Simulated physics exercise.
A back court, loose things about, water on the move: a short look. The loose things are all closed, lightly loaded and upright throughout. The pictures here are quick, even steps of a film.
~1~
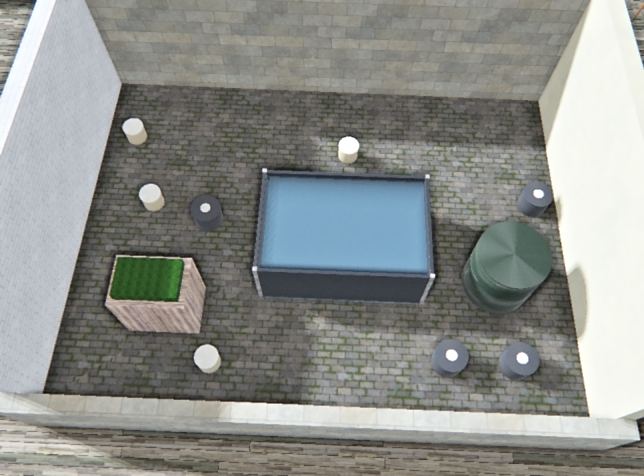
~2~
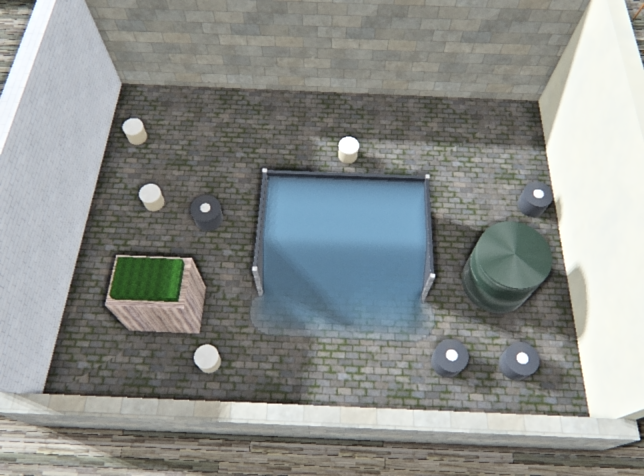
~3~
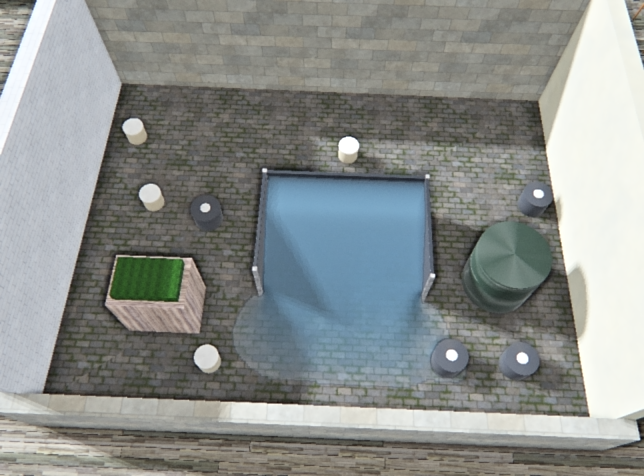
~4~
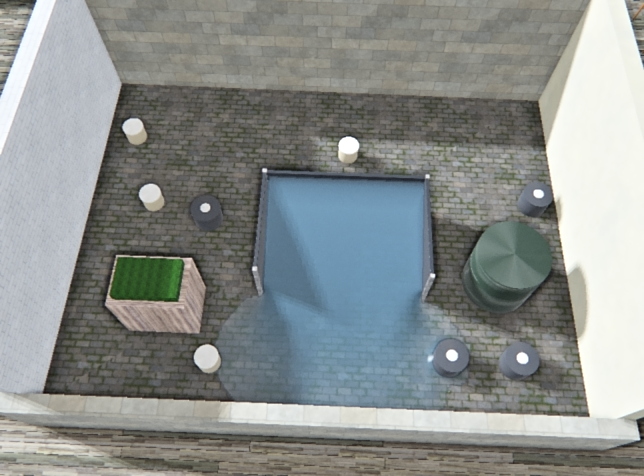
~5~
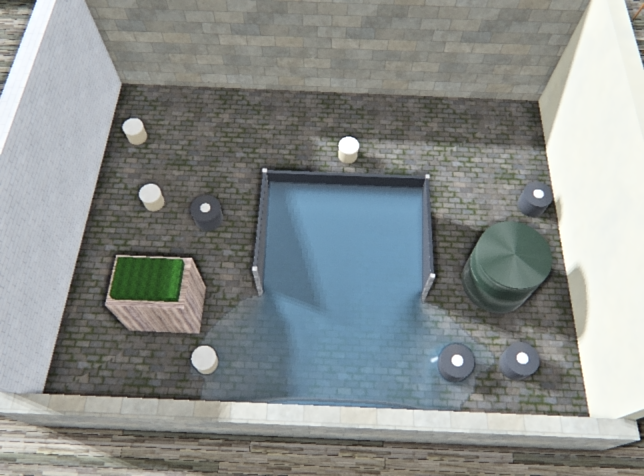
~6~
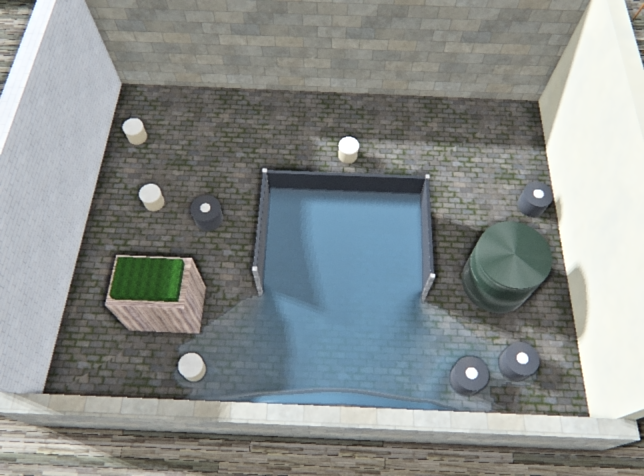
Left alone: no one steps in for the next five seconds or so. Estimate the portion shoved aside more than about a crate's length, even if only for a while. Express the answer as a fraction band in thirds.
Fraction band: 2/3 or more.
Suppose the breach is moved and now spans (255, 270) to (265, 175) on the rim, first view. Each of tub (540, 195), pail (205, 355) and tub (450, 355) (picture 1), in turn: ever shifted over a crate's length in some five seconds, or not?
Here is how they go, in order: Fails to go that far, dislodged that far, and dislodged that far.
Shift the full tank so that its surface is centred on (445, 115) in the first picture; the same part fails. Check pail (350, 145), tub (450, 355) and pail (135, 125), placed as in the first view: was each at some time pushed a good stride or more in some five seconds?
Well, the first one didn't get far, the second got driven a long way, and the third got driven a long way.
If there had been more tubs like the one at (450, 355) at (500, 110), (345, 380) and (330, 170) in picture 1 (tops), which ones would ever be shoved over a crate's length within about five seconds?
In order: Shoved clear, shoved clear, then hardly budges.
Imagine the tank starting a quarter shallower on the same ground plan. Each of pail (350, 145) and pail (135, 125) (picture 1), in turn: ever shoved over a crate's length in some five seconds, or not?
Lab note, in sequence: Stayed below that mark / reached that mark.
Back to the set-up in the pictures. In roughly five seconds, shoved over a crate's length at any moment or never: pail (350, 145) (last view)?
Shy of that.
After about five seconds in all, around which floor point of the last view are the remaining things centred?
The average sits close to (317, 123).
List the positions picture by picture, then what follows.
The first picture shows a tub at (452, 355), on the bottom; a pail at (206, 356) rests on the ground; 0 of 8 have shifted.
The second picture shows a tub at (452, 355), on the bottom; a pail at (206, 356) rests on the ground; 0 of 8 have shifted.
The third picture shows a tub at (452, 355), on the bottom; a pail at (206, 356), on the bottom; 0 of 8 have shifted.
The fourth picture shows a tub at (452, 355) rests on the ground; a pail at (206, 356), on the bottom; 0 of 8 have shifted.
The fifth picture shows a tub at (457, 361) rests on the ground, close to its start; a pail at (203, 357), on the bottom, close to its start; 1 of 8 have shifted.
The sixth picture shows a tub at (471, 373), on the bottom, a stride from its start; a pail at (190, 365) rests on the ground, close to its start; 2 of 8 have shifted.
A moment on, 2 of 8 are well off their spots; 2 afloat.
Next, 3 of 8 are well off their spots; 2 afloat.
Later, 6 of 8 are well off their spots; 2 afloat.
In the end, 7 of 8 are well off their spots, and 7 have been at some point; 6 afloat.
